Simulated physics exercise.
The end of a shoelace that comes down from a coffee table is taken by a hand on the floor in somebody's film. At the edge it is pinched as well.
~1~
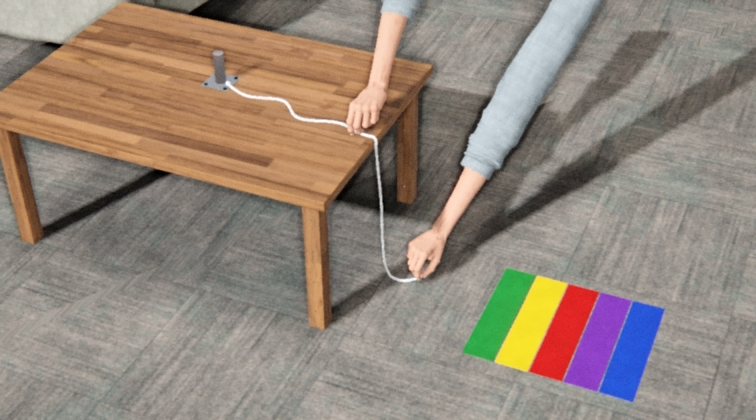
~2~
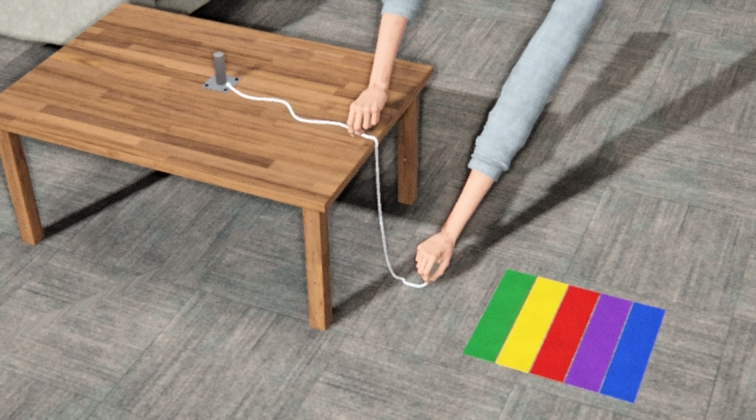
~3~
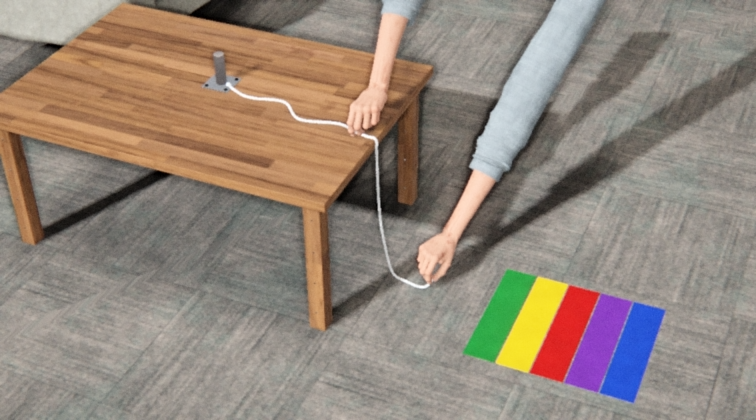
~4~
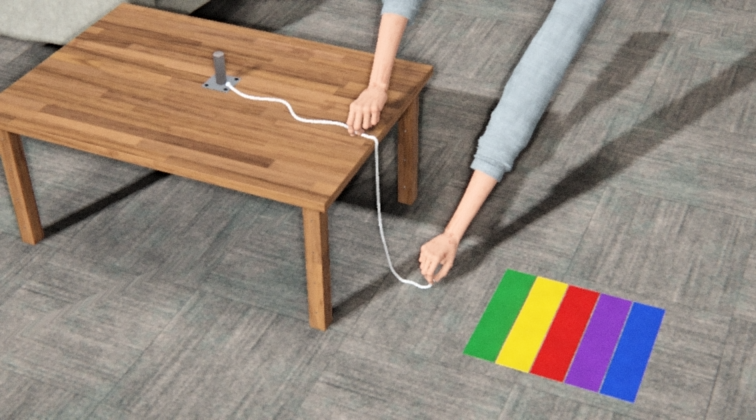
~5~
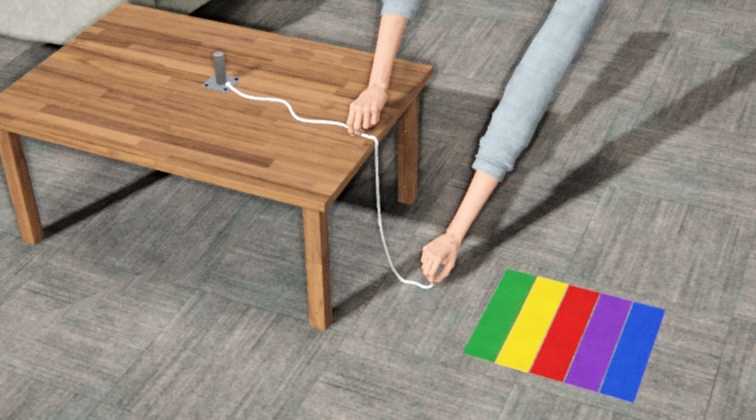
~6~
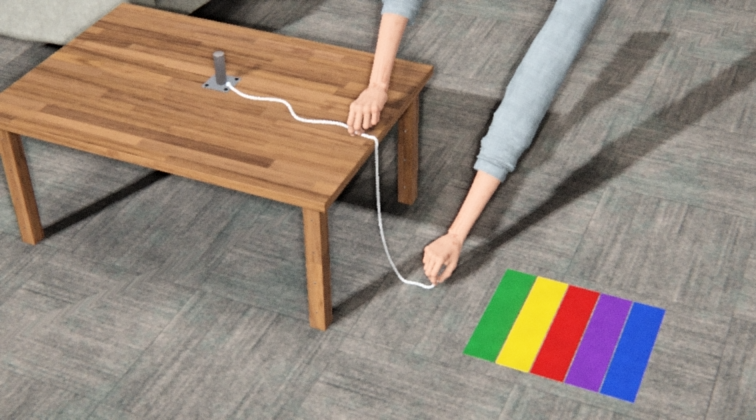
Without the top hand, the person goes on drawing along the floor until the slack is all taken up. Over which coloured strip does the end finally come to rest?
Over the yellow strip.
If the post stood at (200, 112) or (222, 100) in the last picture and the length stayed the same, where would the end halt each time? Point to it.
About (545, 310) and (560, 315).
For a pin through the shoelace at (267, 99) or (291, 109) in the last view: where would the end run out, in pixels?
First try close to (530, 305), second close to (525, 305).
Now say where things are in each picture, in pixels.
In the first picture, end (421, 276); green (486, 340); yellow (519, 350); red (553, 359); purple (587, 369); blue (622, 379).
In the second picture, end (430, 280); shoelace through (243, 95) (291, 111) (347, 127) (377, 165) (381, 218) (390, 268).
In the third picture, end (432, 280).
In the fourth picture, end (434, 280); shoelace through (243, 95) (291, 111) (347, 127) (377, 165) (380, 218) (392, 268).
In the fifth picture, end (436, 281).
In the sixth picture, end (438, 281); shoelace through (243, 95) (291, 111) (347, 127) (377, 165) (380, 218) (395, 268).
Soon after, end near (480, 293); short of the strips.
After that, end near (514, 302); over green.
At the stop, end near (535, 308); over yellow. It gets as far as the yellow strip.
